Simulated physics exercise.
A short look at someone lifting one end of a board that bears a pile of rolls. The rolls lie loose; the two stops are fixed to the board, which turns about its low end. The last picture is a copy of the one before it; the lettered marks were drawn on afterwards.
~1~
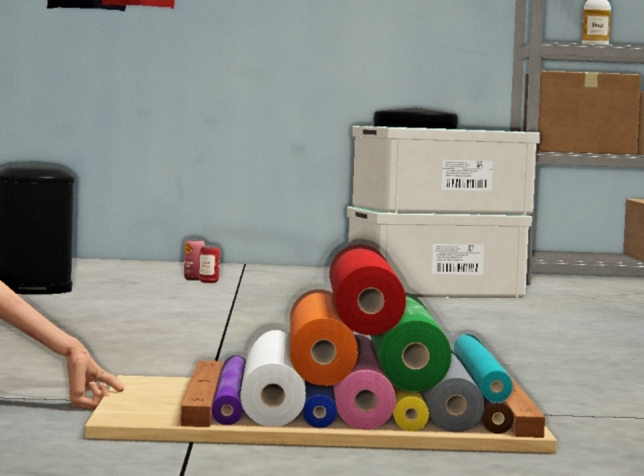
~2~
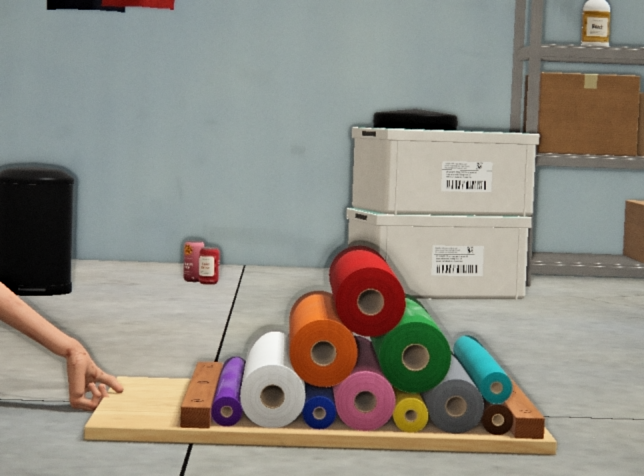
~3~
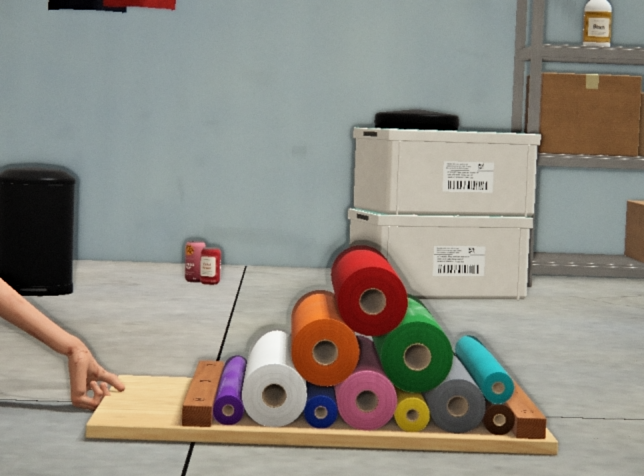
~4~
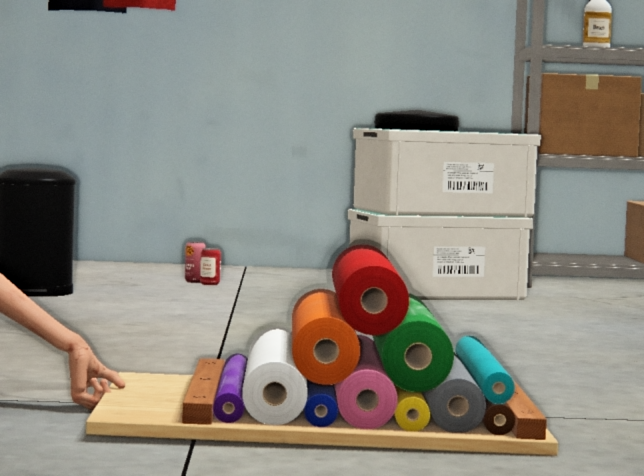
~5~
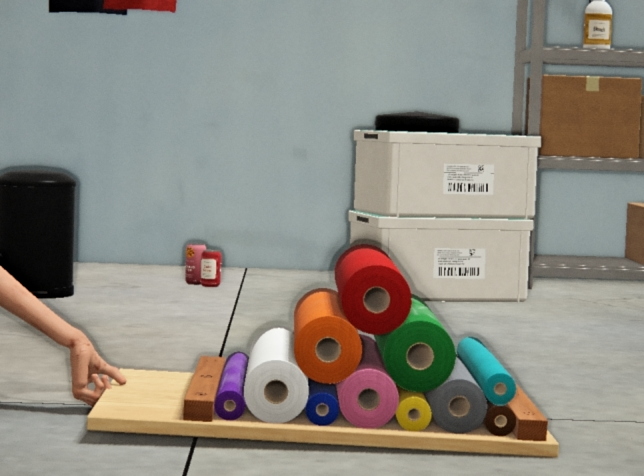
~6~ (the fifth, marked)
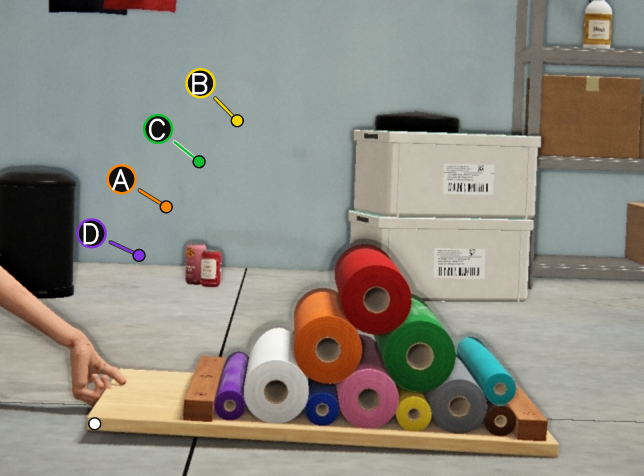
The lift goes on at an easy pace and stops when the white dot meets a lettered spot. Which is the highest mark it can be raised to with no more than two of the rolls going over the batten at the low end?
The last mark within the limit is C.
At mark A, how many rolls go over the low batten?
At A the number is one.
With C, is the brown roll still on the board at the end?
Yes.
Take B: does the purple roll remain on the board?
Yes, with B.
On the copy, A at (166, 207); B at (237, 121); C at (199, 162); D at (139, 256); the white dot at (95, 424).
On C. First, board at 20°.
Then, board at 37°.
Finally, board at 37°, one over the low batten (turquoise).
By contrast, A one over the low batten (turquoise); B four over the low batten (green, orange, red, turquoise); D one over the low batten (turquoise).
